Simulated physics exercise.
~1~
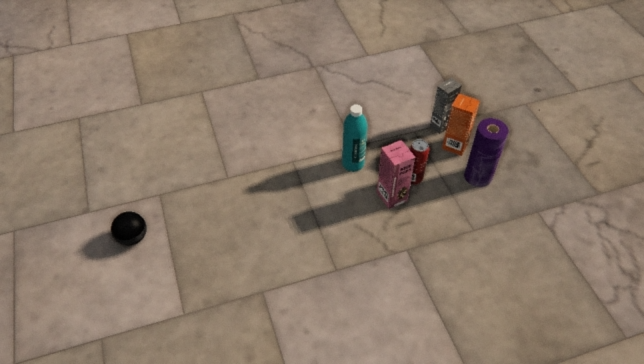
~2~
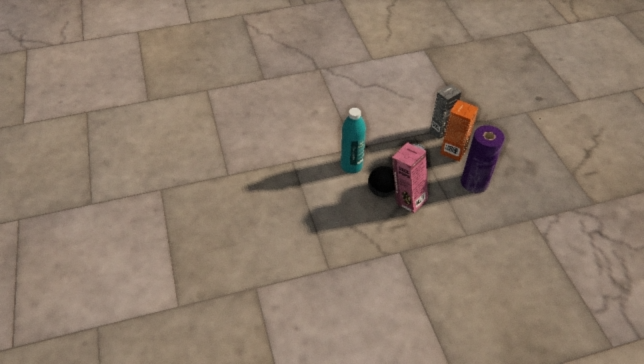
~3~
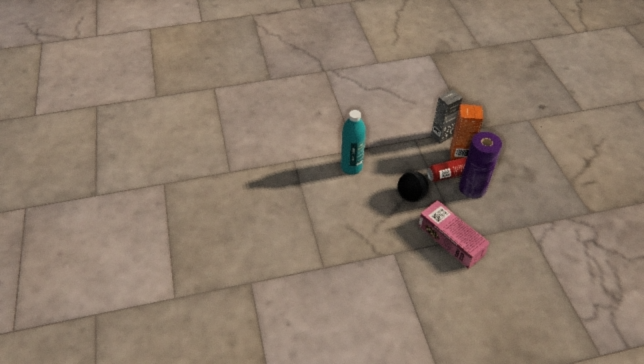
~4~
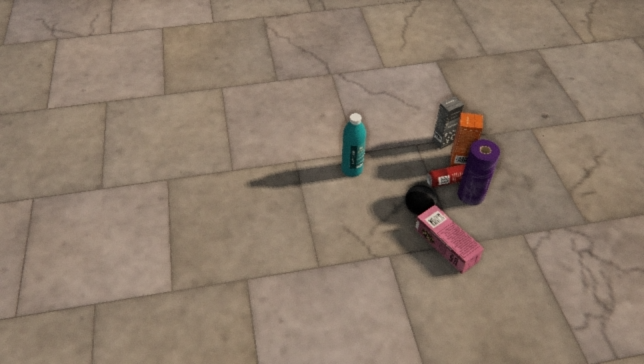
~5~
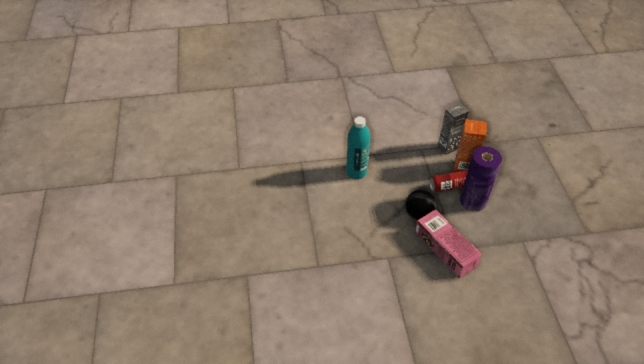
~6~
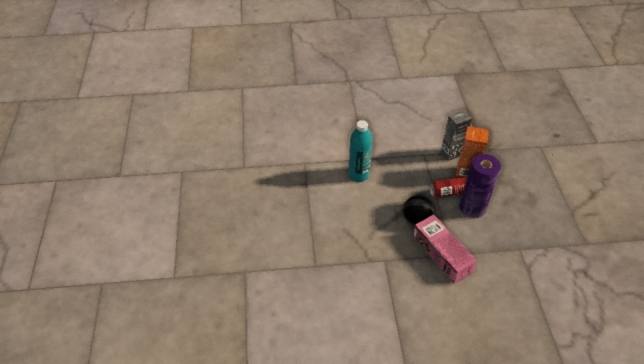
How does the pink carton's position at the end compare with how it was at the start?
The pink carton stands upright at the start, but by the end it is lying on its side on the floor.
